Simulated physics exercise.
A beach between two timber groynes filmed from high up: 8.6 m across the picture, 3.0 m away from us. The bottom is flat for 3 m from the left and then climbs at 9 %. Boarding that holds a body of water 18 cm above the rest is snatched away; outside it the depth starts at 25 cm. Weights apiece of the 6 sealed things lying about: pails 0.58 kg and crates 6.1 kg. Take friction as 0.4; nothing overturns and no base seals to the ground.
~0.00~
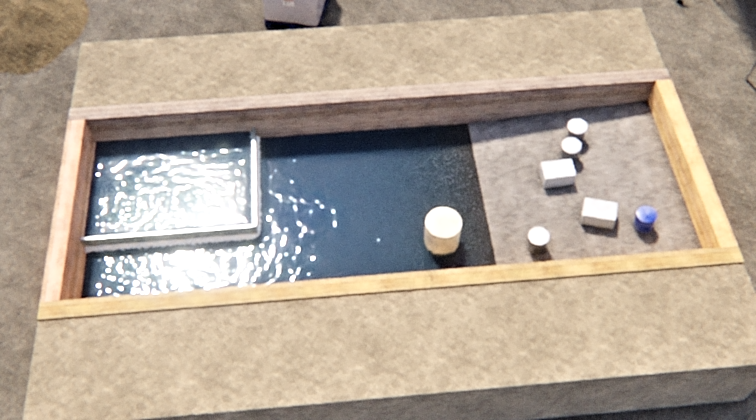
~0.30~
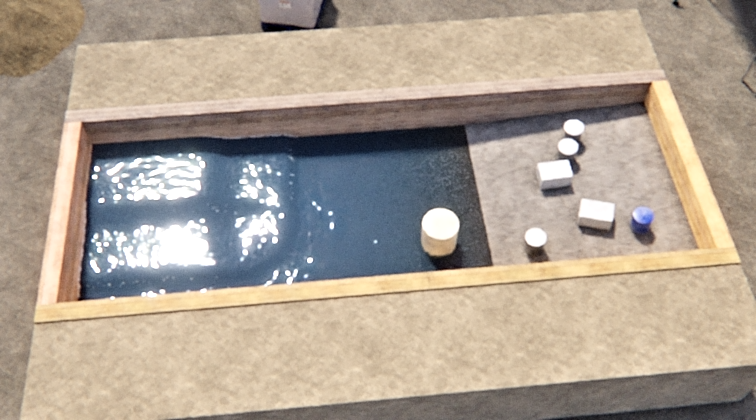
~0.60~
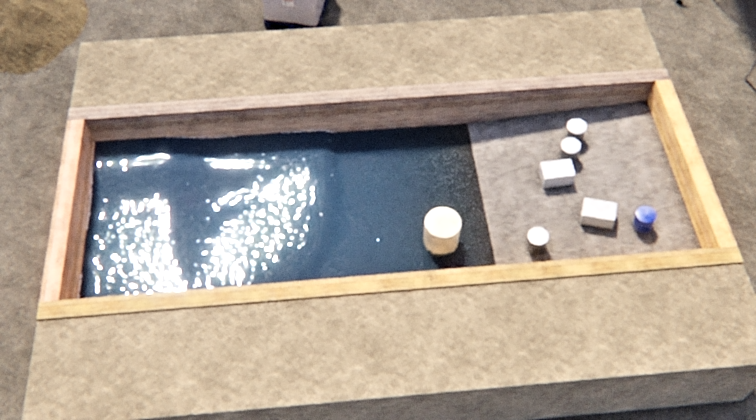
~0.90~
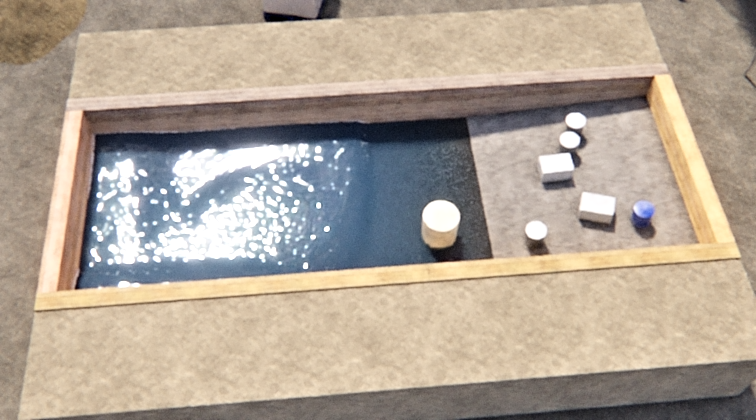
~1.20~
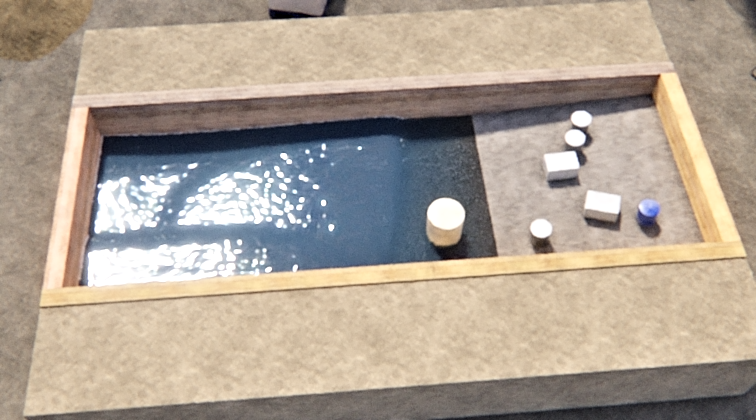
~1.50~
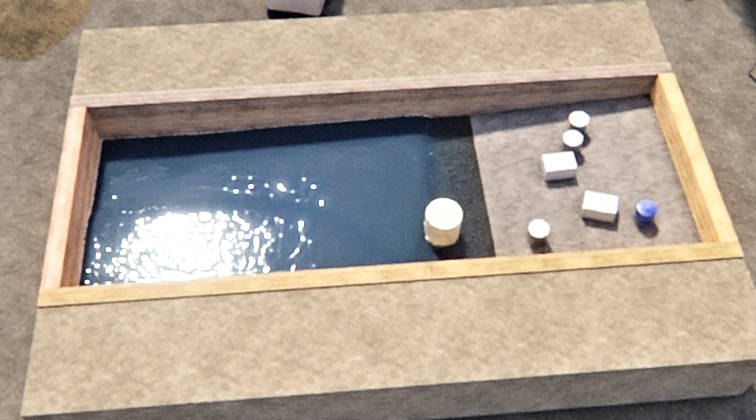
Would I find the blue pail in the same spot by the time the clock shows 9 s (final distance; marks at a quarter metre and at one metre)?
The blue pail stays put.
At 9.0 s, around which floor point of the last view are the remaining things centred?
Around (549, 193).
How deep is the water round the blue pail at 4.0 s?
About 0 cm.
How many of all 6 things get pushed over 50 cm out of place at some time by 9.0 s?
3 of them.
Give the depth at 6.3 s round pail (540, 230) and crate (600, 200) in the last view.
Roughly 1 and 1 cm.
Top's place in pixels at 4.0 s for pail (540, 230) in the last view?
Around (610, 218).
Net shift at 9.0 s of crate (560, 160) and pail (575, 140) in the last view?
In turn: 0 cm, 200 cm.
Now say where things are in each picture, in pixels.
The first picture shows the blue pail at (649, 214) rests on the ground; water covers 16.9 m2; 0 of 6 have shifted.
The second picture shows the blue pail at (646, 215), on the bottom; 16.9 m2 under water; 0 of 6 have shifted.
The third picture shows the blue pail at (648, 214) rests on the ground; water covers 16.9 m2; 0 of 6 have shifted.
The fourth picture shows the blue pail at (646, 209) rests on the ground; 16.9 m2 under water; 0 of 6 have shifted.
The fifth picture shows the blue pail at (652, 207), on the bottom; 16.9 m2 under water; 0 of 6 have shifted.
The sixth picture shows the blue pail at (649, 208) rests on the ground; 16.9 m2 under water; 0 of 6 have shifted.
After 2.1 s the blue pail is near (649, 208), 0.0 m from its start, aground; 0 afloat.
After 4.0 s the blue pail is near (649, 208), 0.0 m from its start, aground; 1 afloat.
After 6.3 s the blue pail is near (649, 208), 0.0 m from its start, aground; 2 afloat.
After 9.0 s the blue pail is near (649, 208), 0.0 m from its start, aground; 2 afloat.
